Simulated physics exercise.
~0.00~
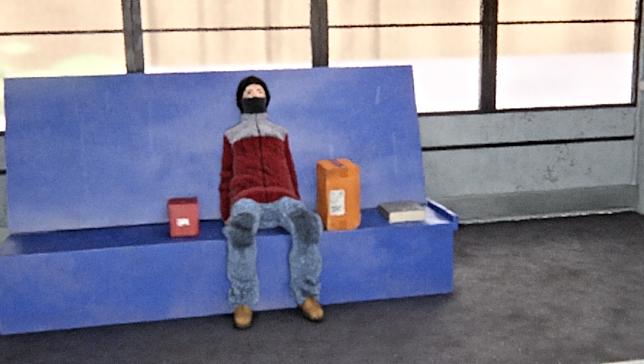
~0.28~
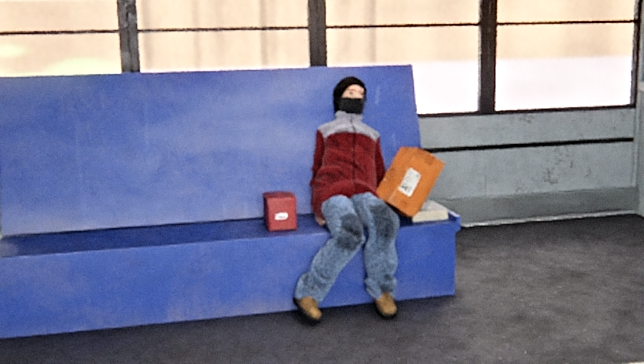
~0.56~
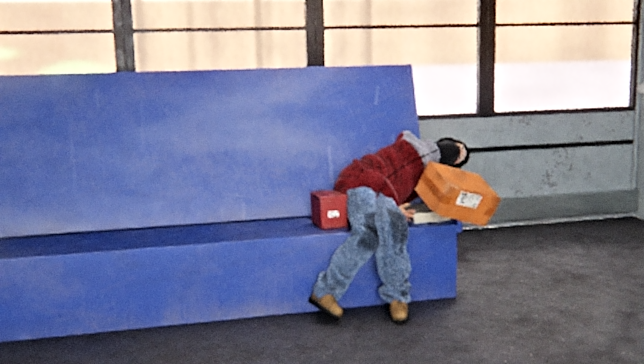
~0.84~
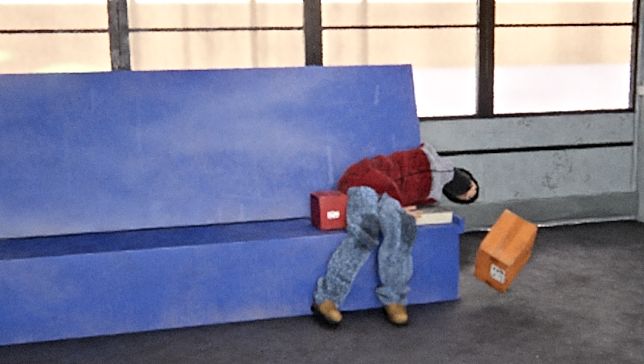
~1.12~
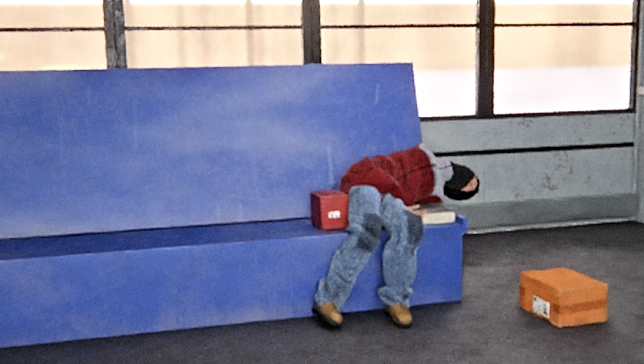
A limp sleeper in a black hat, dark face covering, red and grey jacket and jeans sits on a long blue tram seat, viewed from the front with the camera drifting slightly. A red tub rests to the left, with an upright orange pack and a flat grey folder to the right. The sleeper and tub slide right, and the orange pack leans over. The sleeper then slumps sideways over the folder as the pack tips past the seat's right end. It tumbles down and settles on the dark floor, while the sleeper, tub and folder stay on the seat.
